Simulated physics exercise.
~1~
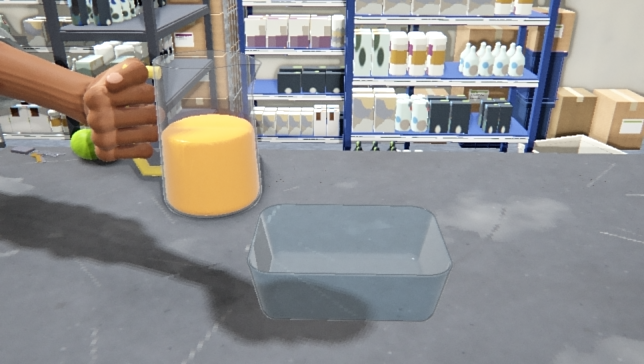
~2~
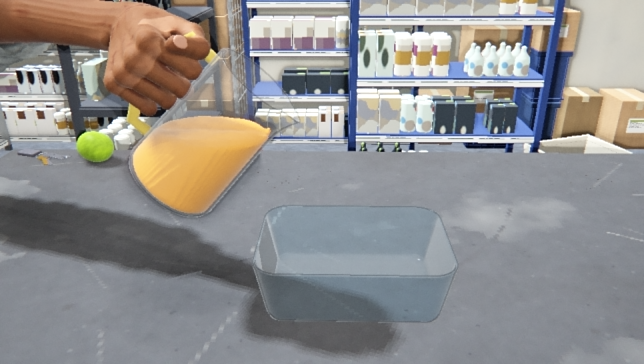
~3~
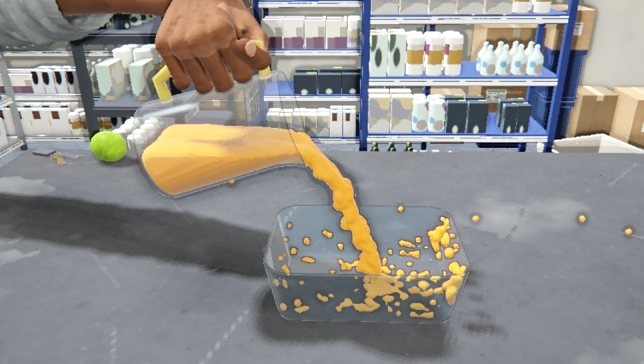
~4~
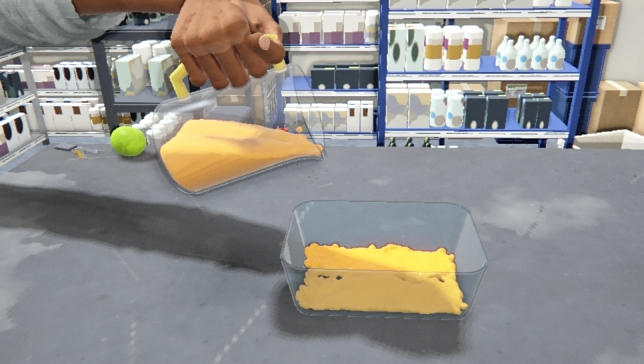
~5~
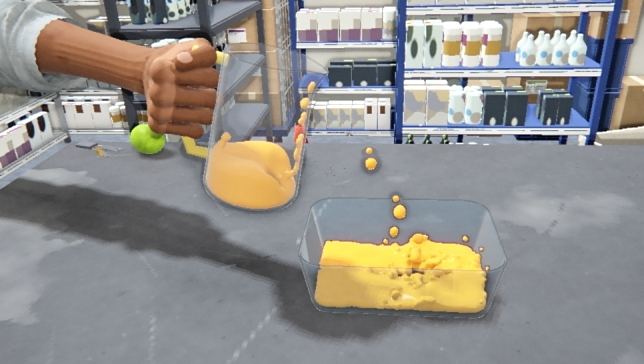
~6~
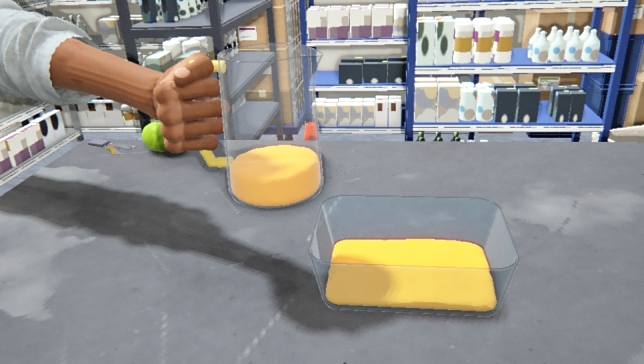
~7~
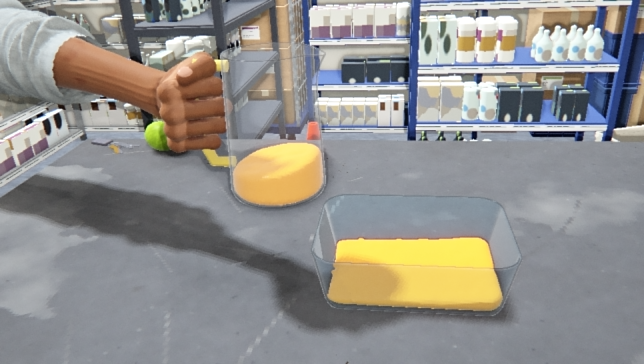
Storeroom counter, a hand tilting a clear pitcher, pouring orange liquid into a clear rectangular dish, then righting it with some left.
